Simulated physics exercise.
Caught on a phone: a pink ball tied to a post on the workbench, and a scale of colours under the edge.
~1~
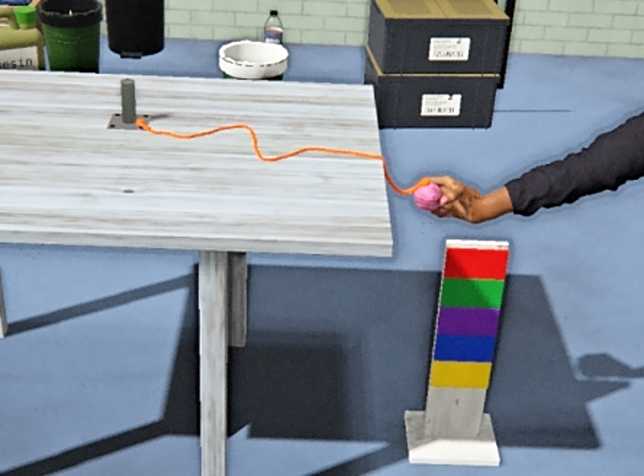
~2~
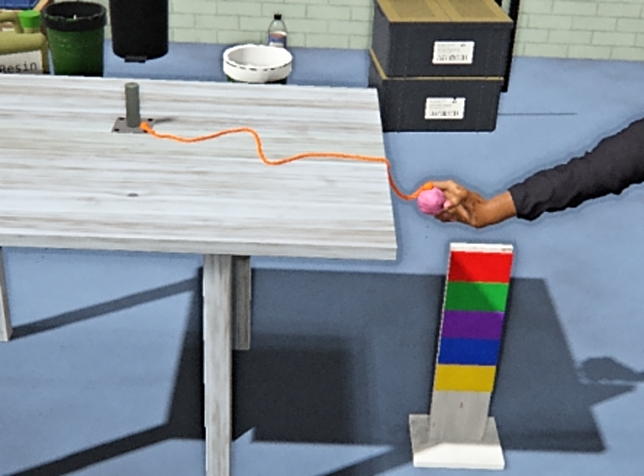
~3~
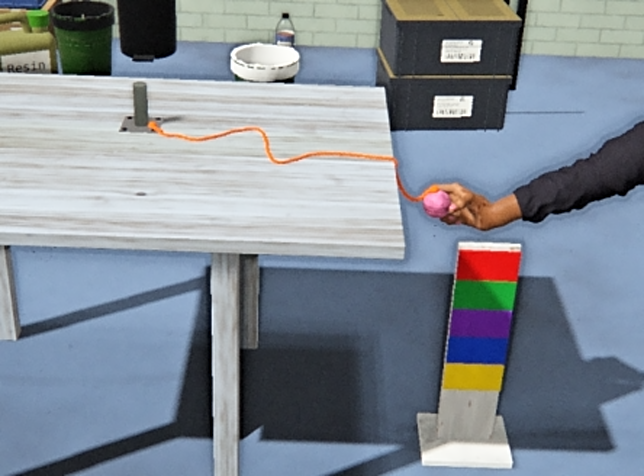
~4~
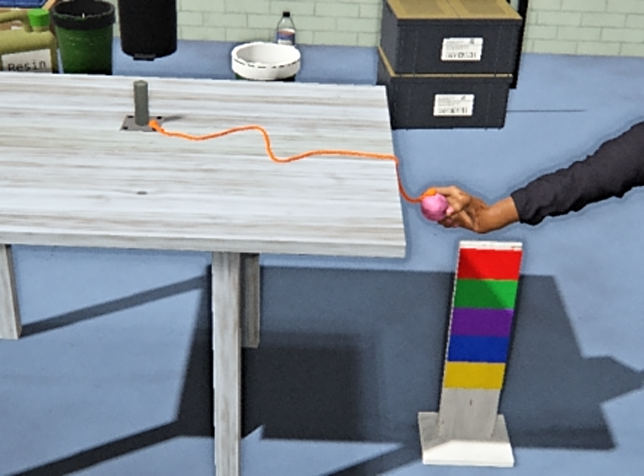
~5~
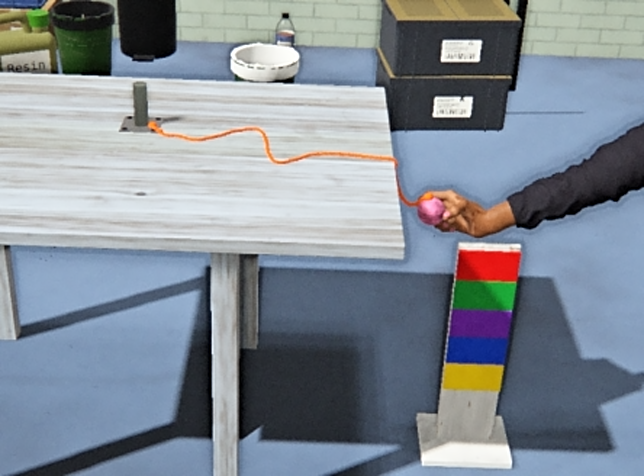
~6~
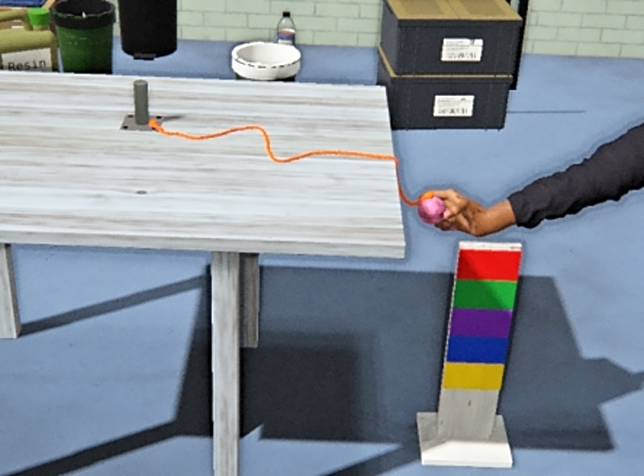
Workshop with a pale workbench, a hand holding a pink ball on an orange cord beside the edge, barely moving above coloured bands.
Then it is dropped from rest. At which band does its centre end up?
Its centre hangs level with the purple band.
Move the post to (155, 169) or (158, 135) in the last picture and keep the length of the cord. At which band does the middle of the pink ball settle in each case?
Try by try: Blue; blue.
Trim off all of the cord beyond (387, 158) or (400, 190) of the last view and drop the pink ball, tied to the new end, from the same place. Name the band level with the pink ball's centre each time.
Taking them in turn: Red; green.
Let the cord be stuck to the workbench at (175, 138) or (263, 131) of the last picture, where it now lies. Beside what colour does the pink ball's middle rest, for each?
Try by try: Purple; green.
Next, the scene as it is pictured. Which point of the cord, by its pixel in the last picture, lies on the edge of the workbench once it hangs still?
It lies at about (306, 155).
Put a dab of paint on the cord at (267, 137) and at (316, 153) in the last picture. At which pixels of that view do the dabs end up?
At (307, 142), then (394, 168).
Early on, ball near (351, 305); level with purple.
Midway, ball near (399, 310); level with purple.
Finally, ball near (385, 309); level with purple. Its middle rests at the purple band.
